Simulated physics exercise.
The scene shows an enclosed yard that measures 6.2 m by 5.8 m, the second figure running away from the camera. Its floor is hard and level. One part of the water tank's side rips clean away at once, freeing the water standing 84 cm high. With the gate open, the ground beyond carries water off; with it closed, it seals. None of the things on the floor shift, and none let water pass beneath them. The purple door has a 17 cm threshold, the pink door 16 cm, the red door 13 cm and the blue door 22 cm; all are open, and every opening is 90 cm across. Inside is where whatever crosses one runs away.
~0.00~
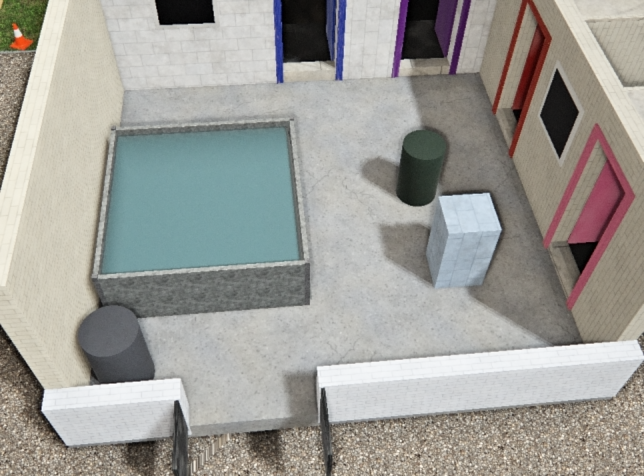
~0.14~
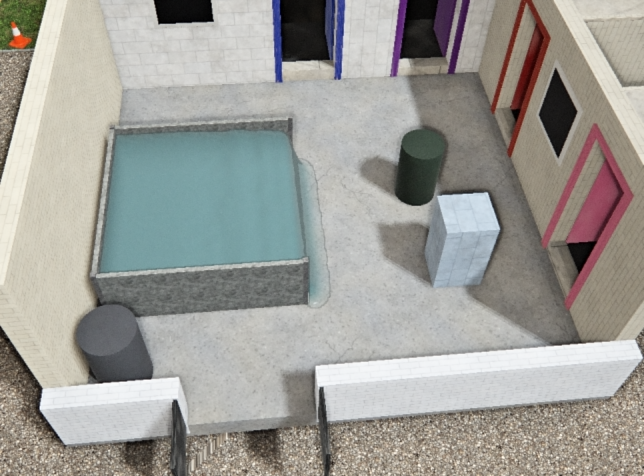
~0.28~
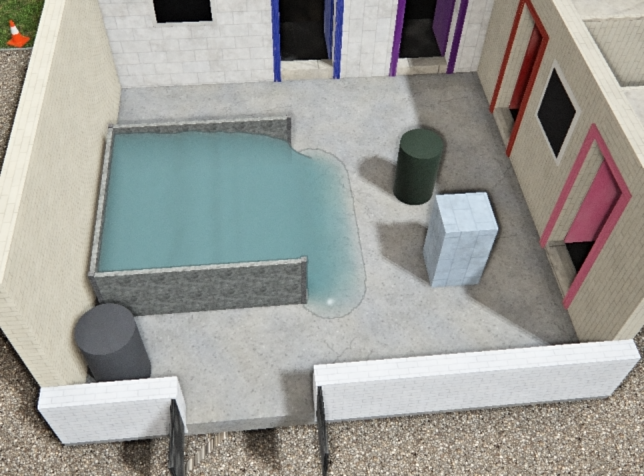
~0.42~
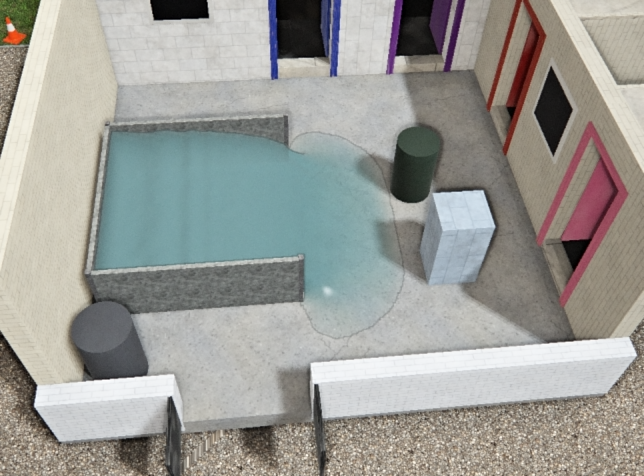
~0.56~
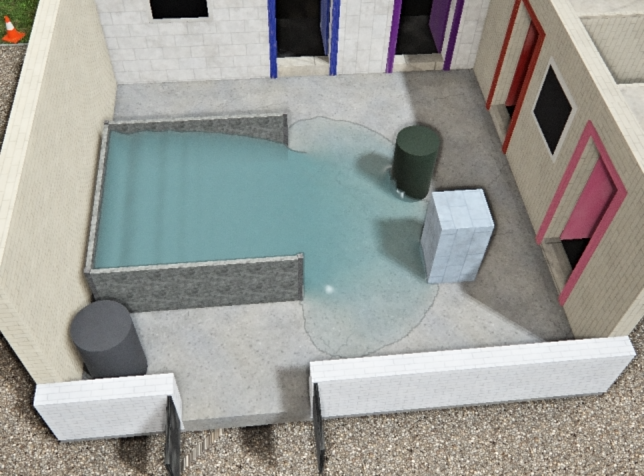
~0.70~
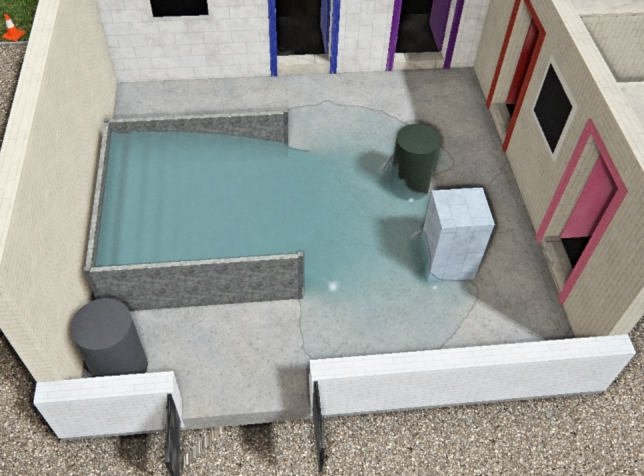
At the start, a square tank of still, blue-green water sits at the left of a walled yard. Its right side disappears and water pours out, fanning across the grey floor to the right. The thinning sheet spreads around the green cylinder and reaches the pale block, while the tank's level drops slightly.
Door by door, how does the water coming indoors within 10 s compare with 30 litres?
The purple door lets in more than that; the pink door lets in more than that; the red door lets in more than that; the blue door lets in no more than that.
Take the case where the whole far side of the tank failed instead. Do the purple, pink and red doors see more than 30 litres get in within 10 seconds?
So purple tops it, pink stays lower, red tops it.
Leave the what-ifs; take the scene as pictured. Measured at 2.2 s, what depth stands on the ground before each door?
In centimetres - purple: 33, pink: 22, red: 20, blue: 3.
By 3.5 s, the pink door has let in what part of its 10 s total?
Some 60 in a hundred.
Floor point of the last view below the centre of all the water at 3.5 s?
The water's centre is around (383, 208).
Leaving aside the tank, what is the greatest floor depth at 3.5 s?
Max around 38 cm.
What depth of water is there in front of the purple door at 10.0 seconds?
The depth there is near 8.5 cm.
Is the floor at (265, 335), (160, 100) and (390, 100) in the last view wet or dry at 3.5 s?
Listed in turn: Swamped / spared so far / swamped.
After 1.4 s water covers 60 % of the floor and is deepest (53 cm) near (375, 191); purple door 2 cm at the sill, 0 L in, pink door 18 cm at the sill, 0 L in, red door 16 cm at the sill, 14 L in, blue door not reached.
After 2.2 s water covers 60 % of the floor and is deepest (52 cm) near (566, 315); purple door 33 cm at the sill, 7 L in, pink door 22 cm at the sill, 13 L in, red door 20 cm at the sill, 46 L in, blue door 3 cm at the sill, 0 L in.
After 3.5 s water covers 75 % of the floor and is deepest (38 cm) near (474, 69); purple door 32 cm at the sill, 137 L in, pink door 25 cm at the sill, 68 L in, red door 19 cm at the sill, 93 L in, blue door 11 cm at the sill, 0 L in.
After 6.0 s water covers 100 % of the floor and is deepest (30 cm) near (102, 217); purple door 22 cm at the sill, 206 L in, pink door 16 cm at the sill, 113 L in, red door 15 cm at the sill, 158 L in, blue door 14 cm at the sill, 0 L in.
After 10.0 s water covers 100 % of the floor and is deepest (22 cm) near (118, 85); purple door 8 cm at the sill, 215 L in, pink door 8 cm at the sill, 115 L in, red door 8 cm at the sill, 164 L in, blue door 18 cm at the sill, 0 L in.
